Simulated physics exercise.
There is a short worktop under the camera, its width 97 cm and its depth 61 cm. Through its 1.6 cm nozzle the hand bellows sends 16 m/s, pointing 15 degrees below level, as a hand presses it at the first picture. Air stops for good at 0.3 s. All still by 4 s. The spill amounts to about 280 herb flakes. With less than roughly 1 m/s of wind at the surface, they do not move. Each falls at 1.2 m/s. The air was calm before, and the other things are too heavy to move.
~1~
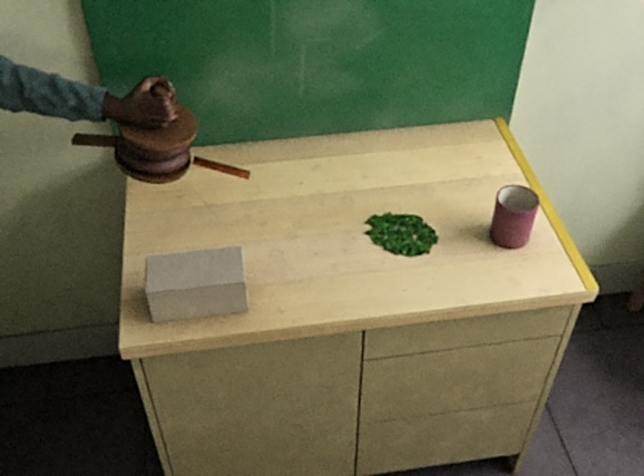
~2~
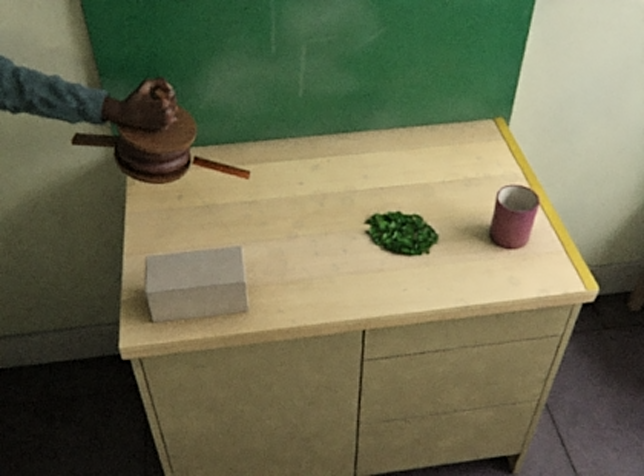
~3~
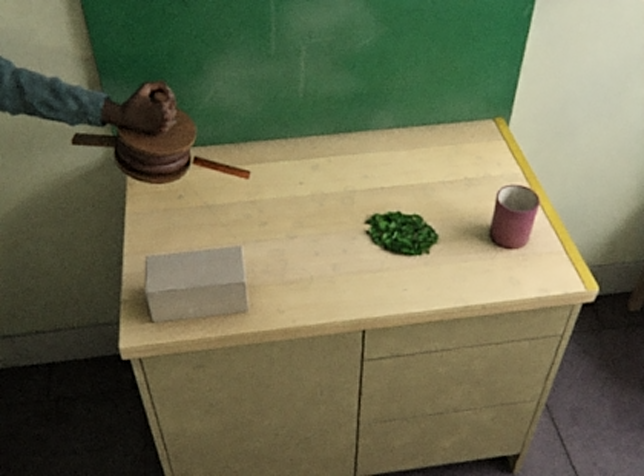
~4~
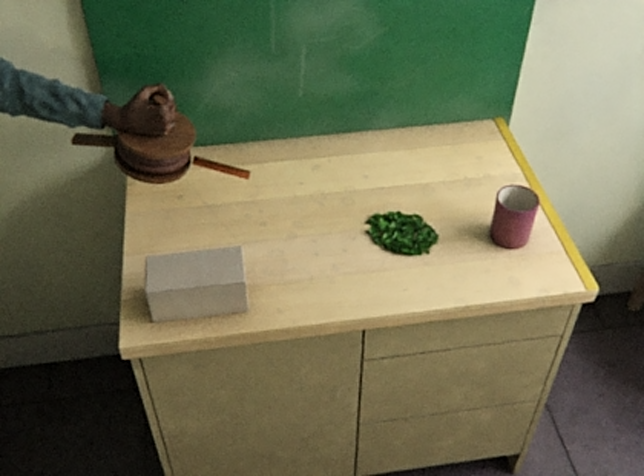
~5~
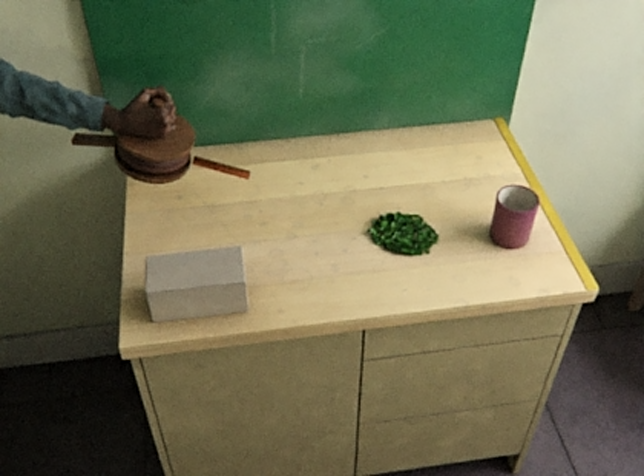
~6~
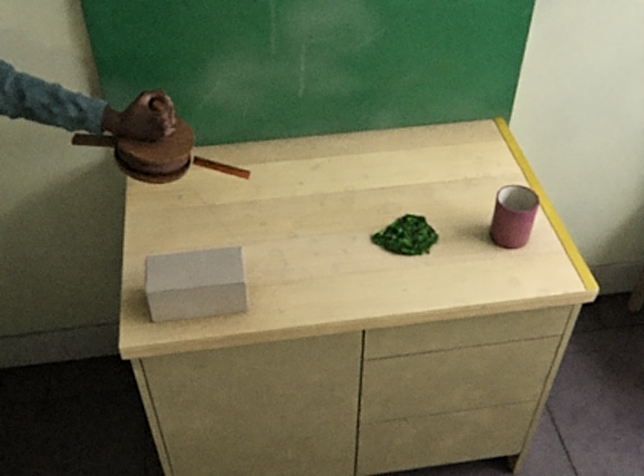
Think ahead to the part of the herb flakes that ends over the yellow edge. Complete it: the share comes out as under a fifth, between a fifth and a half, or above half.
It comes out as under a fifth.
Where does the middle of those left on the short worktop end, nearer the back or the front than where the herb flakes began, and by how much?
Direction to the fore, distance about 15 cm.
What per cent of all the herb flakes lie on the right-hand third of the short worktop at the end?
I'd estimate around 80 per cent.
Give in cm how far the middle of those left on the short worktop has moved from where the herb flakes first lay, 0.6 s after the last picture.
I'd guess near 25 cm.
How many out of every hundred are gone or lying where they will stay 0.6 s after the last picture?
70 %.
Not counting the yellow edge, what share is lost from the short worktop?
The share is about 10 %.
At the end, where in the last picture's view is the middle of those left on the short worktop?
Roughly at (522, 270).
Then, 0.6 s after the last picture, 5 % are over the yellow edge; the middle of those left on the top is near (523, 271); 73 % are gone or lie where they will stay.
Then, 1.0 s after the last picture, 5 % are over the yellow edge; the middle of those left on the top is near (522, 270); 100 % are gone or lie where they will stay.
Then, 2.0 s after the last picture, 5 % are over the yellow edge; the middle of those left on the top is near (522, 270); 100 % are gone or lie where they will stay.
Then, 3.8 s after the last picture, at the end, 5 % are over the yellow edge; the middle of those left on the top is near (522, 270).
